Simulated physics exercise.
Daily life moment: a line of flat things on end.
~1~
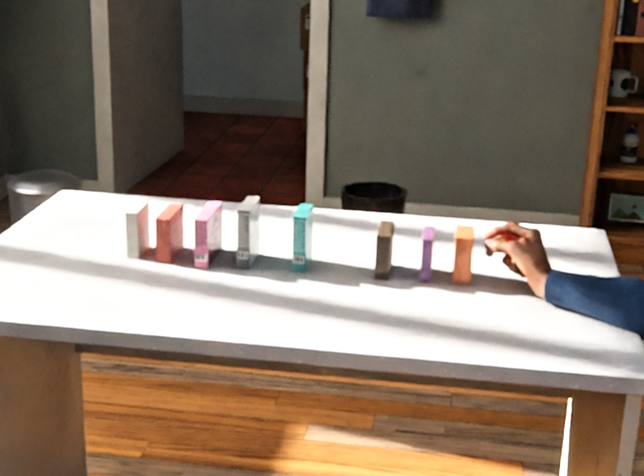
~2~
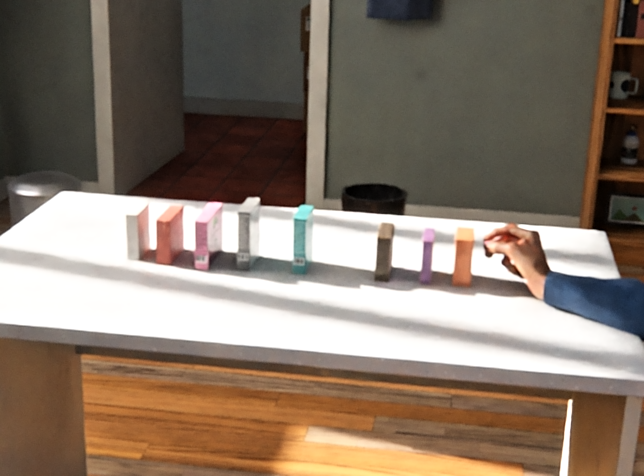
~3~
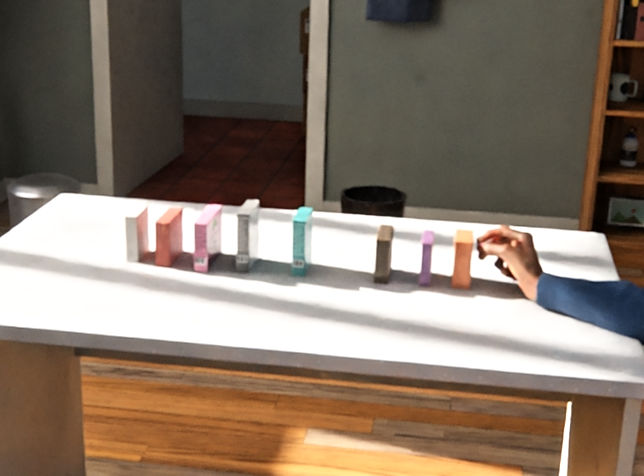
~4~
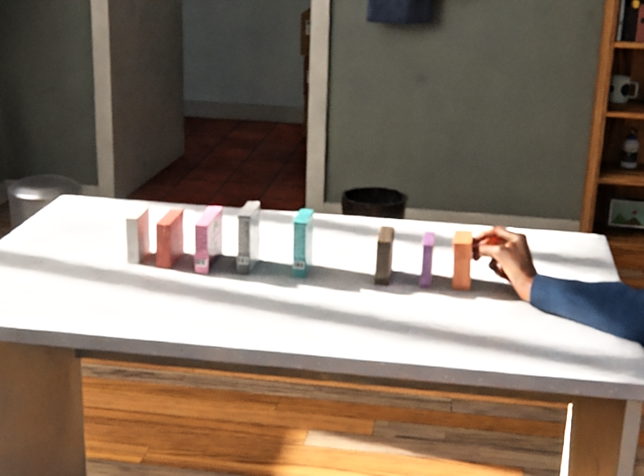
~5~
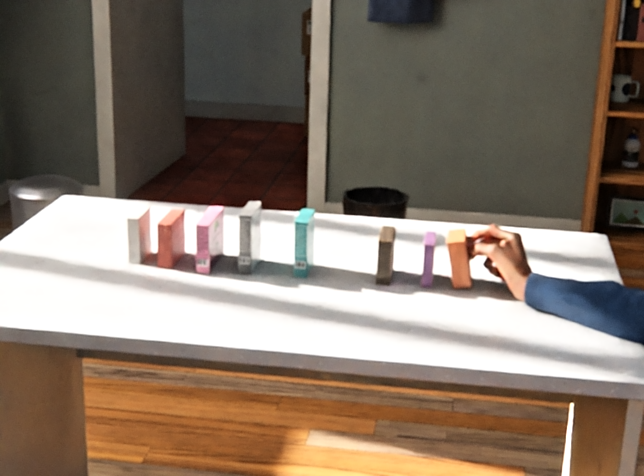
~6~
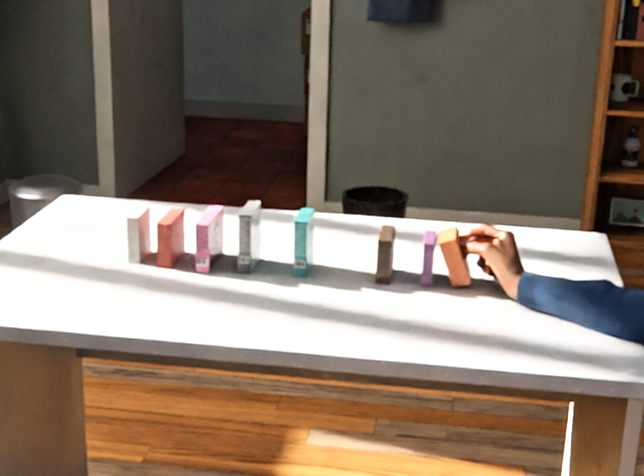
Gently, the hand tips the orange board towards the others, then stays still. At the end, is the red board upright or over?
It remains erect.
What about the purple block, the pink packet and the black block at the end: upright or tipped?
At the end the purple block has fallen, the pink packet is standing, and the black block has fallen.
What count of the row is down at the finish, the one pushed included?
That makes 3 altogether.
Then, 0.30 s past the last view, orange board 64° over; purple block rocked 55° from its first pose; black block rocked 15° from its first pose.
Then, 0.60 s past the last view, orange board 73° over; black block on its side; purple block on its side.
Finally, down or leaning hard on the table, purple block and black block; the other 4 still in place. Final places as the last picture's camera would see them, red board near (171, 238).
